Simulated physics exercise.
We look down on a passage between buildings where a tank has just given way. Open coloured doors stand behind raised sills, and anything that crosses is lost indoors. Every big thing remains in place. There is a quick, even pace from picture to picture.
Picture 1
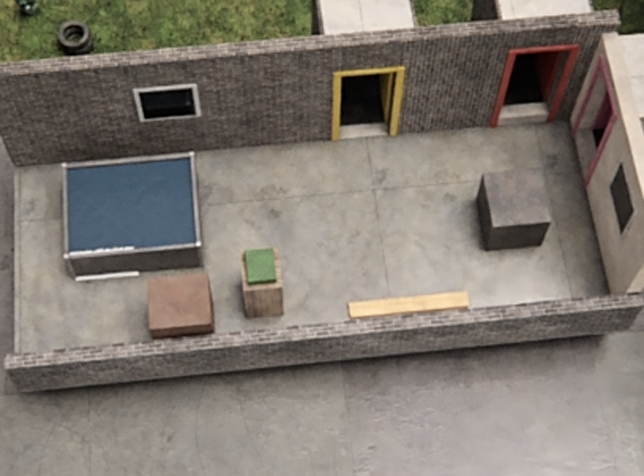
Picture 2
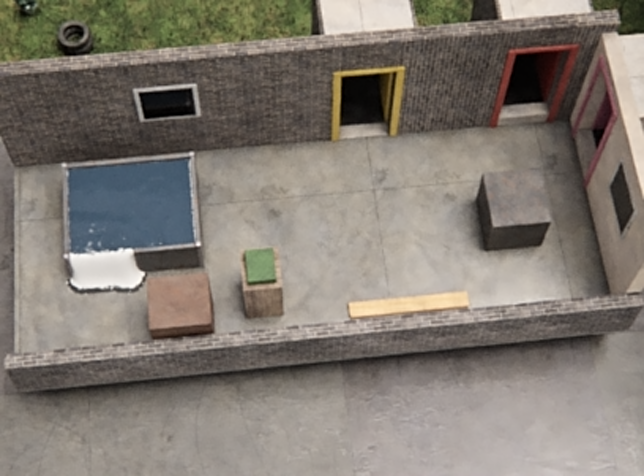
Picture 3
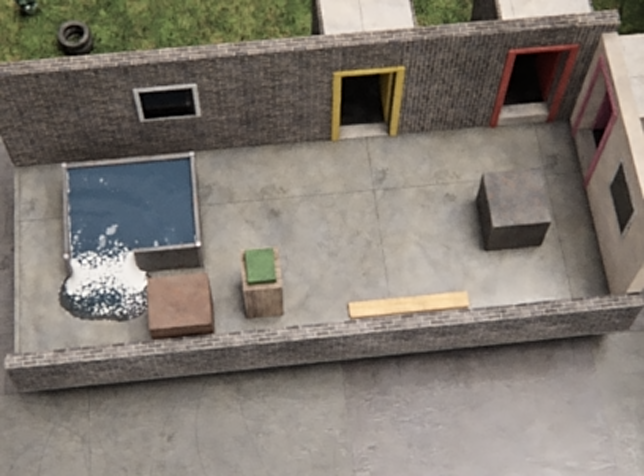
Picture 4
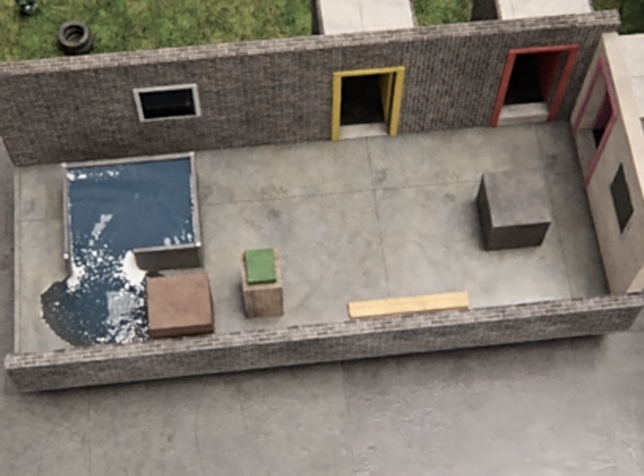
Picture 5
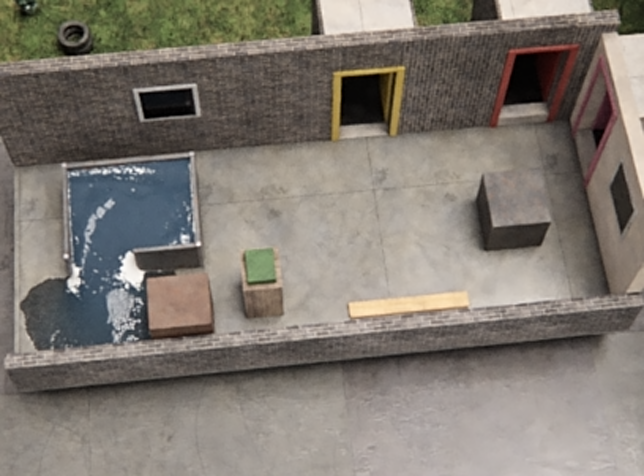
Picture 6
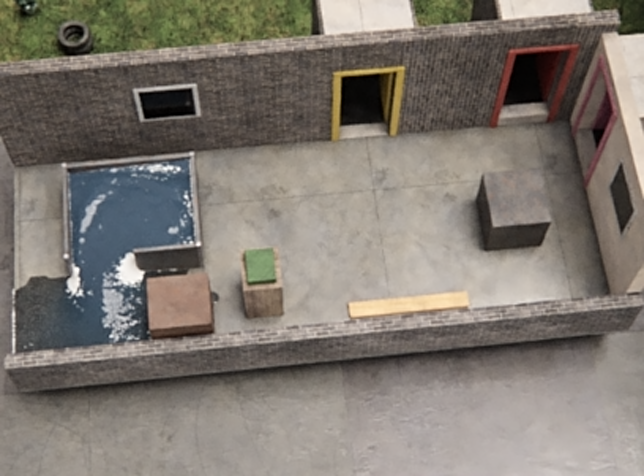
Water bursts from the front left of a blue-filled tank in a brick-walled yard, foaming white onto the concrete. It fans out beside a reddish-brown block, then spreads as a dark pool to the near wall and the left side, while the green-topped block, plank and grey block stay still.
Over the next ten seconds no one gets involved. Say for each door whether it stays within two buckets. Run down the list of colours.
One by one: The red door will let through no more than two buckets, the pink door will let through no more than two buckets, the yellow door will let through no more than two buckets.
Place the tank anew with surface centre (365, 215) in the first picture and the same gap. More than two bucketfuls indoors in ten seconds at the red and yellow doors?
The red one gets little enough; the yellow one gets too much.
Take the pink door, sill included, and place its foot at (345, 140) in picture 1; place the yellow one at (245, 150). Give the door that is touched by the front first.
Note: The one in pink comes first.
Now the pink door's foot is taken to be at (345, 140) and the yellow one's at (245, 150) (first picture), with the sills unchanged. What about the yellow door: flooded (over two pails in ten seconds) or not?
Yellow: Comes in low.
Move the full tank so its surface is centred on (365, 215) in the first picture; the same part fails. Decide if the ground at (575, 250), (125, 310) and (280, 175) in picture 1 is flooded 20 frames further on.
My reading is hit by the flood first, missed by the flood next and hit by the flood last.
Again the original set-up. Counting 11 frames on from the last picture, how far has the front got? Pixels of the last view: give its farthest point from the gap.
At roughly (390, 333).
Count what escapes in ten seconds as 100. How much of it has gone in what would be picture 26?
My reading is near 50 per cent.
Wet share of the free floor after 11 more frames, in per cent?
Roughly 20 %.
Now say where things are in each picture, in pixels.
In the first frame, the water tank at (131, 207) is whole and still.
In the second frame, water pours out at (105, 265) and has run to (74, 287).
In the third frame, water pours out at (106, 267) and has run to (142, 308).
In the fourth frame, water pours out at (106, 267) and has run to a hidden place.
In the fifth frame, the front is at a hidden place, out from the gap at (106, 267).
In the sixth frame, water pours out at (106, 267) and has run to a hidden place.
A moment on, water covers 15 % of the floor; the red door not reached, the pink door not reached, the yellow door not reached.
Next, water covers 20 % of the floor; the red door not reached, the pink door not reached, the yellow door not reached.
Then, water covers 25 % of the floor; the red door not reached, the pink door not reached, the yellow door not reached.
Later, water covers 40 % of the floor; the red door not reached, the pink door not reached, the yellow door not reached.
In the end, water covers 60 % of the floor; the red door wet at the sill, nothing in, the pink door not reached, the yellow door wet at the sill, nothing in.
